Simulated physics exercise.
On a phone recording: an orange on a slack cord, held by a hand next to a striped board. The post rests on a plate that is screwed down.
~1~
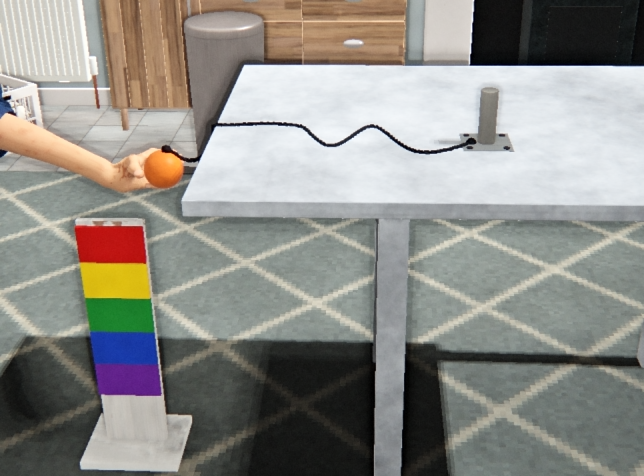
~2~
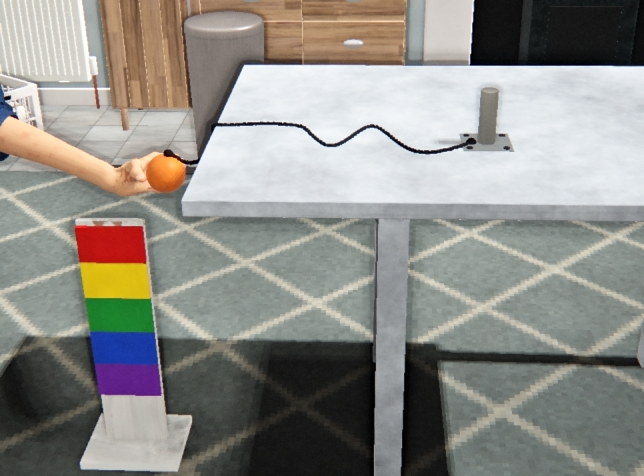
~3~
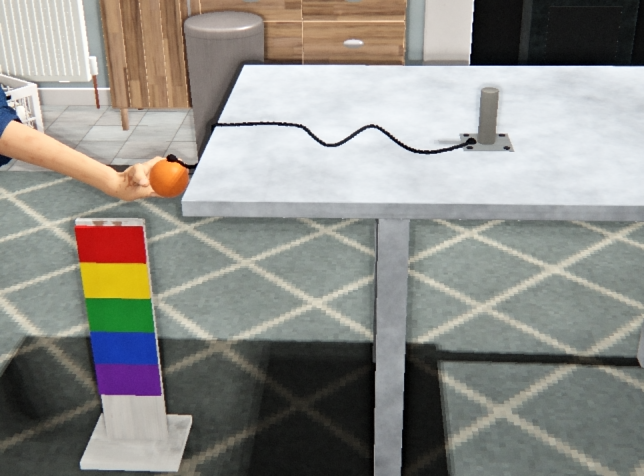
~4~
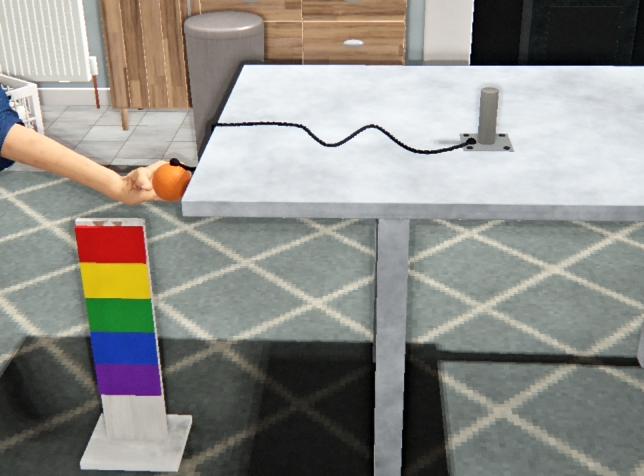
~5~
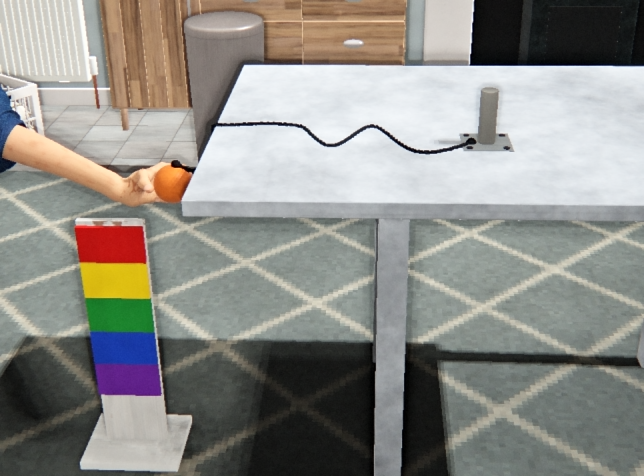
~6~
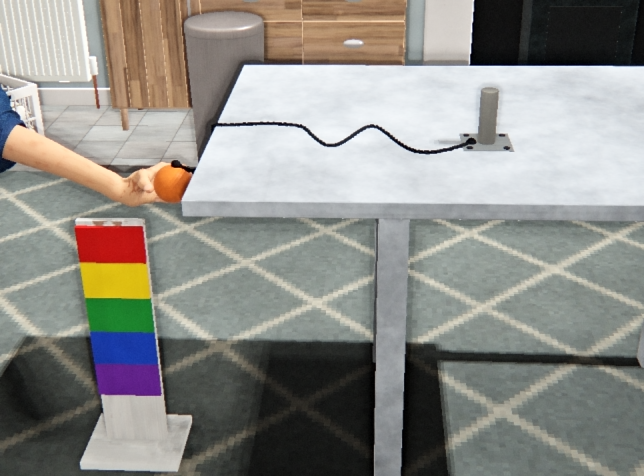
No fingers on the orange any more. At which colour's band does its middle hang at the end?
The green band.
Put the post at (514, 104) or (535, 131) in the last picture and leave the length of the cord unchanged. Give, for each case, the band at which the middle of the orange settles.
Result per try, in order: Yellow / yellow.
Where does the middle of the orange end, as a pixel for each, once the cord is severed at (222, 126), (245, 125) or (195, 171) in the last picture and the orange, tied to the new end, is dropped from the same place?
One spot per try: (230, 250), (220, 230), and (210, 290).
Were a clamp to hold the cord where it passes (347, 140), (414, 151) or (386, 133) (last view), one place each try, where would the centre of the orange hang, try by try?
The places are (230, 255), (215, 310) and (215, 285).
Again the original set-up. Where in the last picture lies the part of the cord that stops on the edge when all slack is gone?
About (310, 134).
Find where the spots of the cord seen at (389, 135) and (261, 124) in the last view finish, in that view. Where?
Roughly (352, 137) for the first and (213, 200) for the second.
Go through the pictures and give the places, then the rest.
The first picture shows orange (164, 169); red (110, 246); yellow (115, 282); green (119, 316); blue (124, 349); purple (128, 381).
The second picture shows orange (166, 173); cord through (439, 152) (387, 133) (344, 142) (303, 127) (222, 126).
The third picture shows orange (169, 178).
The fourth picture shows orange (172, 182); cord through (439, 152) (387, 133) (344, 142) (303, 127) (222, 126).
The fifth picture shows orange (173, 184).
The sixth picture shows orange (173, 184); cord through (439, 152) (387, 133) (344, 142) (303, 127) (222, 126).
Early on, orange near (234, 293); level with yellow.
Midway, orange near (199, 320); level with green.
Finally, orange near (217, 322); level with green. The cord holds its middle at green.
